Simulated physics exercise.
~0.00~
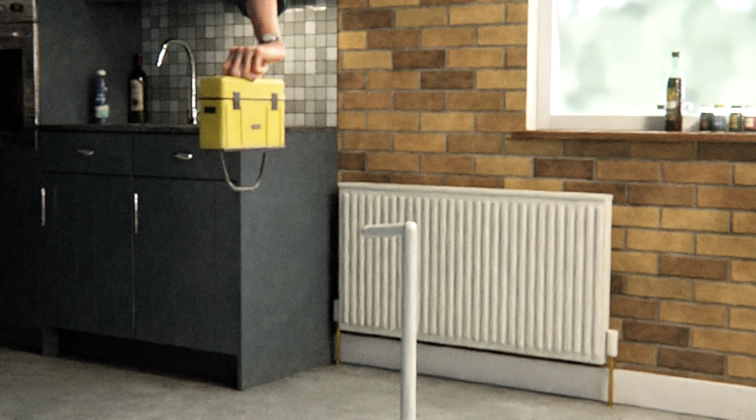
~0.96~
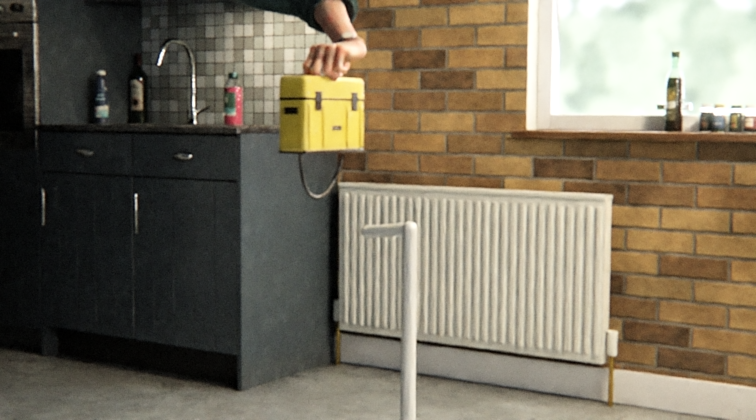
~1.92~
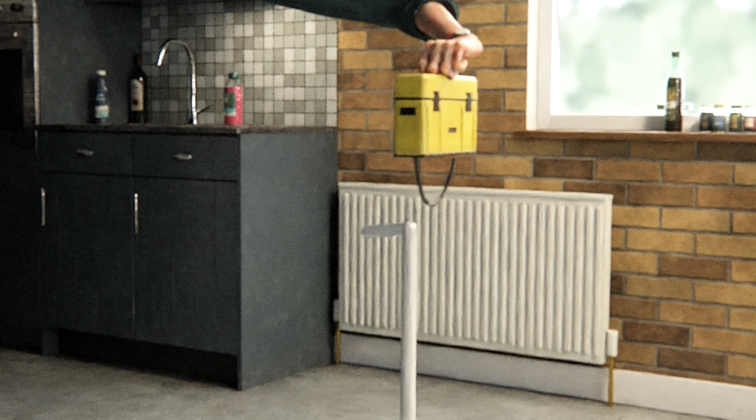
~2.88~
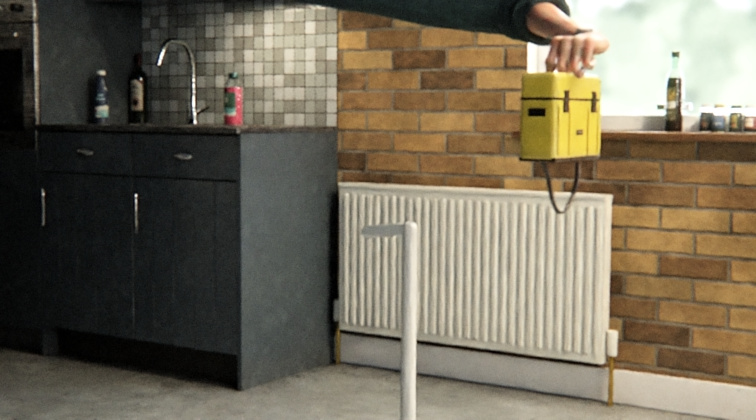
The video shows a hand carrying a yellow case with a loop hanging beneath it from left to right across a kitchen. The case passes above a white post with a sideways hook without catching, and ends up to the right, in front of the window.
